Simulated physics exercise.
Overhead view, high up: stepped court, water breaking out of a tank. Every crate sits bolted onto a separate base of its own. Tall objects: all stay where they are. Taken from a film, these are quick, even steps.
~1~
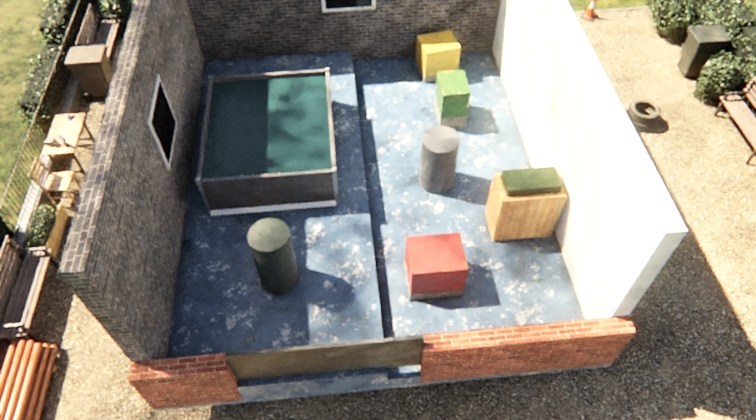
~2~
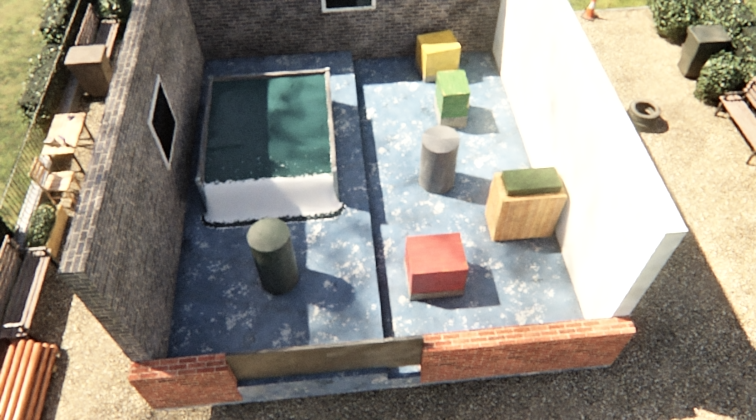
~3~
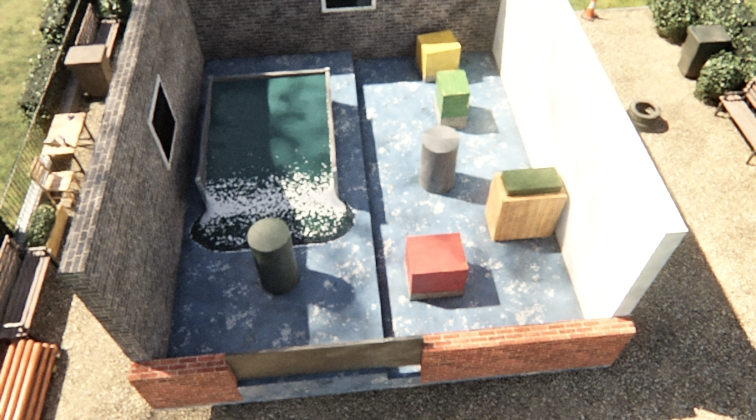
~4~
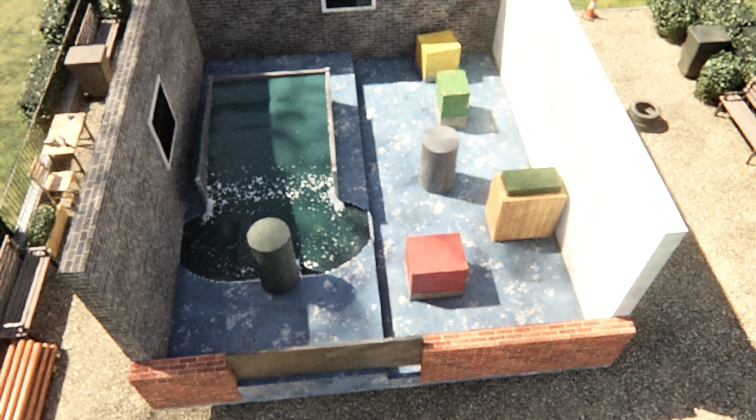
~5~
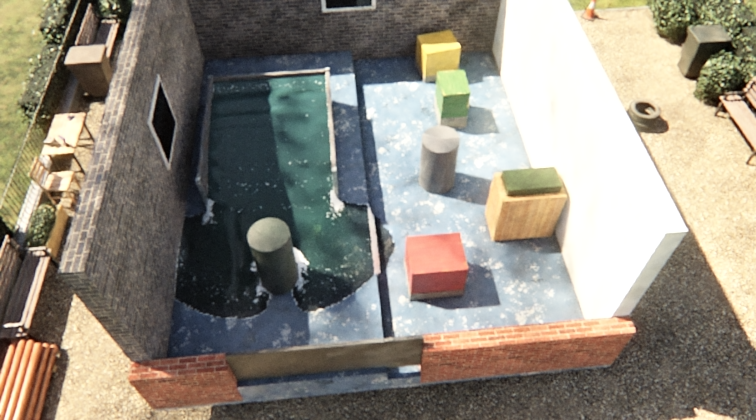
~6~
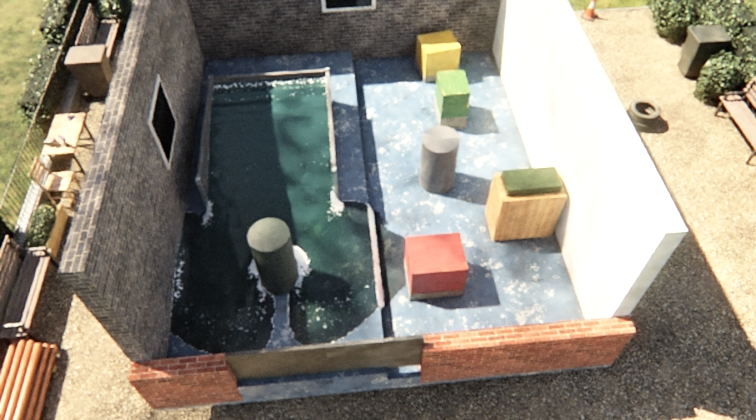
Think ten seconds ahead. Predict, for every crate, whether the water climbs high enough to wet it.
Outcome: The green crate is left alone by the water; the yellow crate is lapped by the water; the red crate is lapped by the water.
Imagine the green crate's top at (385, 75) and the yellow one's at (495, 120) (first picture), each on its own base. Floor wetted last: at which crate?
That should be the green crate.
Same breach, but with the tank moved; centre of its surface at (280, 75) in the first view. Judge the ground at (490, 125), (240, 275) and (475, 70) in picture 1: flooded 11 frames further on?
As listed: Dry, wet, free of water.
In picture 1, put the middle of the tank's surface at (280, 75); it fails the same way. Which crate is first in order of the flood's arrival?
I'd go with the crate marked red.
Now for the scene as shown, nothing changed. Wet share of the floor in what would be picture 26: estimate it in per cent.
I'd say close to 50 per cent.
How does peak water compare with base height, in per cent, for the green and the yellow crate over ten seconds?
Around 80 in a hundred for the first and 170 in a hundred for the second.
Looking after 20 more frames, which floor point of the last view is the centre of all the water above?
I'd point to (343, 260).
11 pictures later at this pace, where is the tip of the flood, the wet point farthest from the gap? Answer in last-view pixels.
The front tops out at about (592, 342).
A moment on, water covers 30 % of the floor; the green crate not reached, the yellow crate not reached, the red crate water round its plinth.
Next, water covers 35 % of the floor; the green crate not reached, the yellow crate not reached, the red crate water round its plinth.
Then, water covers 50 % of the floor; the green crate not reached, the yellow crate not reached, the red crate water round its plinth.
Later, water covers 80 % of the floor; the green crate water round its plinth, the yellow crate water round its plinth, the red crate water round its plinth.
In the end, water covers 90 % of the floor; the green crate stayed above the water, the yellow crate was topped, the red crate was topped.
